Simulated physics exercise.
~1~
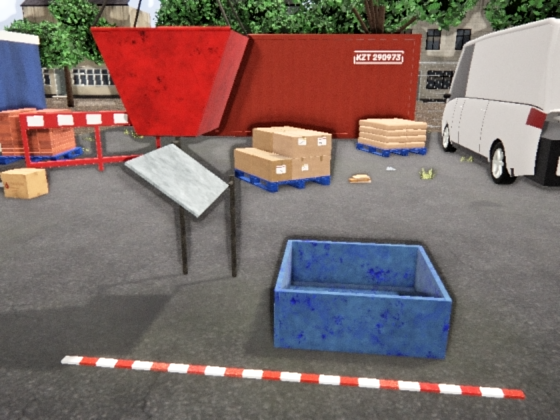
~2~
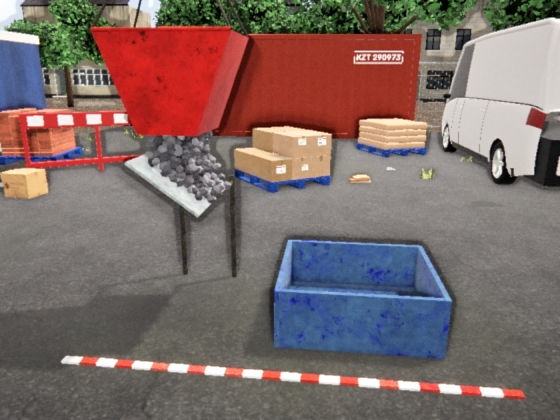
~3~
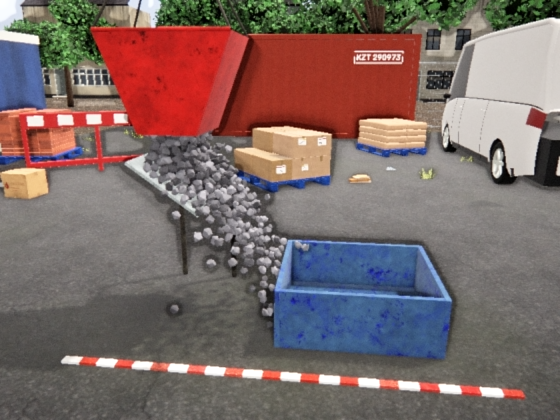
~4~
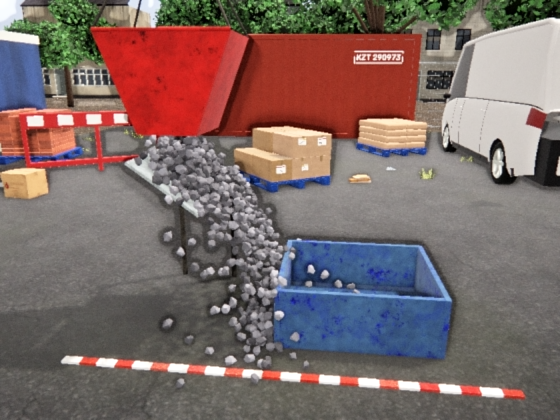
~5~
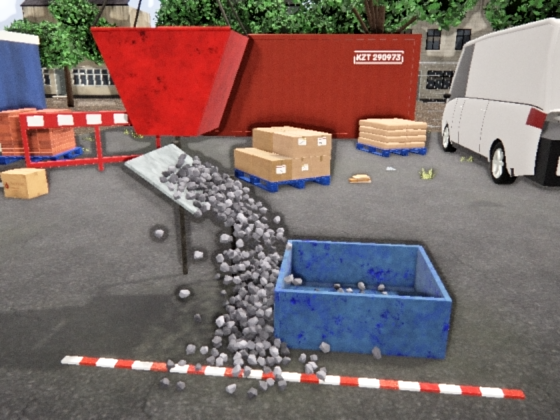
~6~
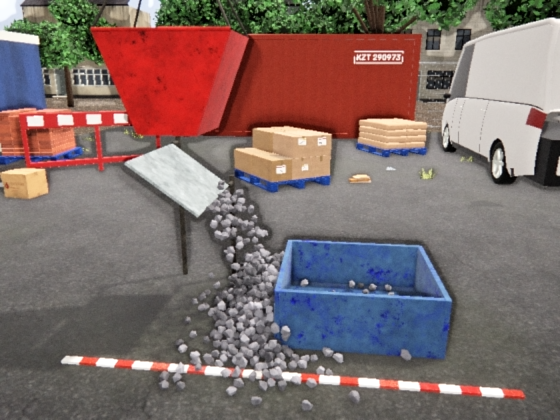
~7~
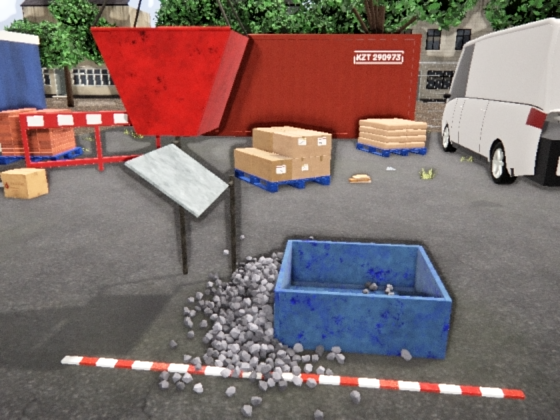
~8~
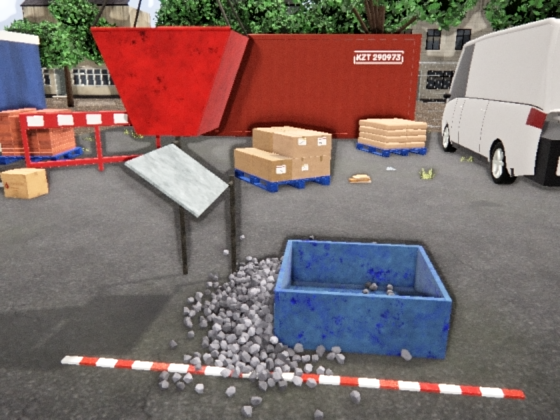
Grey stones pour from a red skip, slide down a sloping plate and mostly pile up left of the blue bin.
